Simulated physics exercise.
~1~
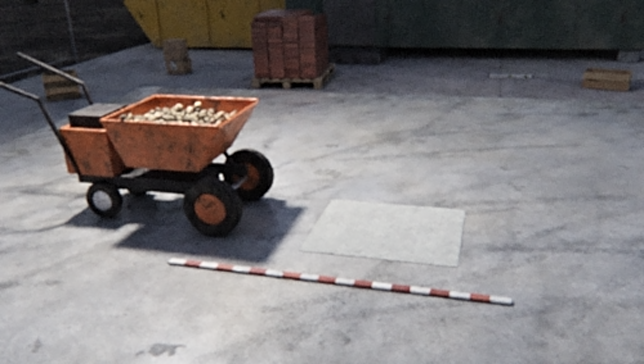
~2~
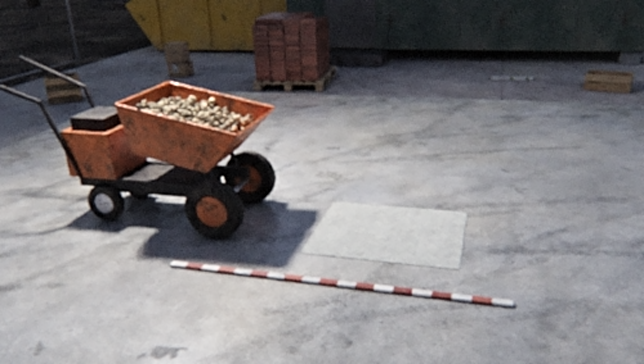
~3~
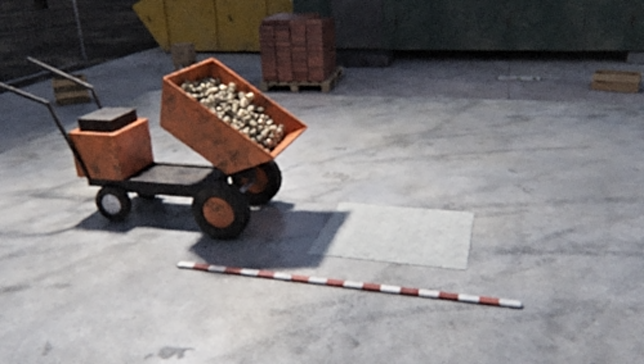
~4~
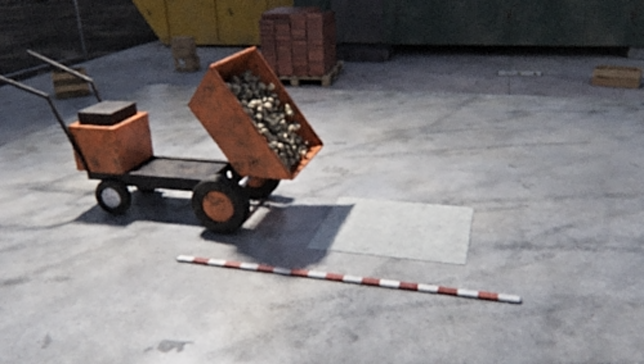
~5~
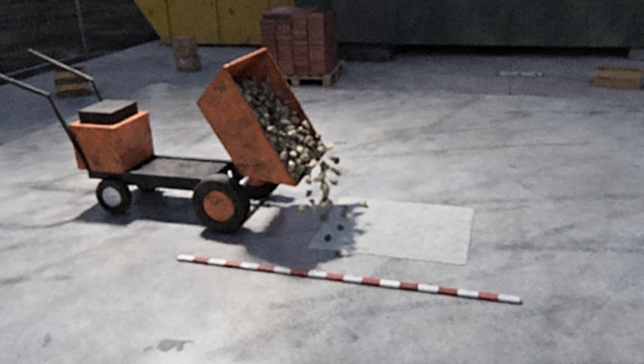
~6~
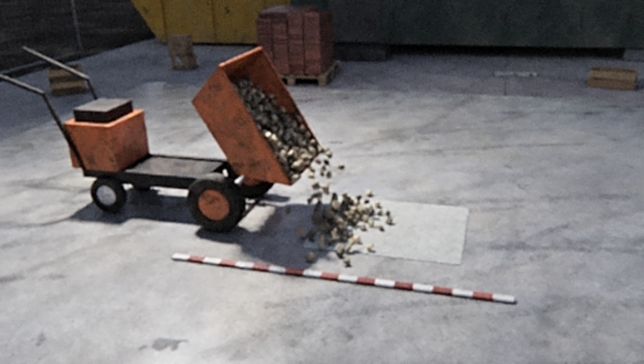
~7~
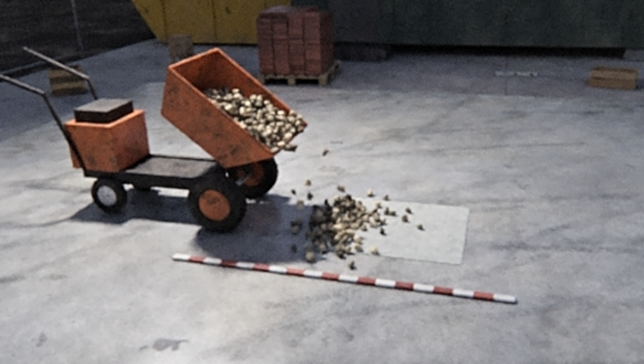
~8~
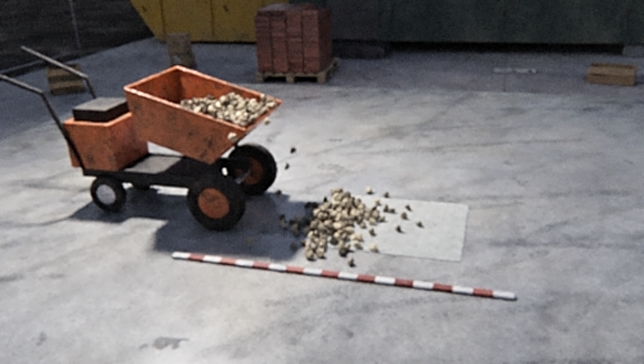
Orange motor barrow tipping its skip to the right, spilling some crushed rock partly onto a pale sheet, then lowering still part-loaded.
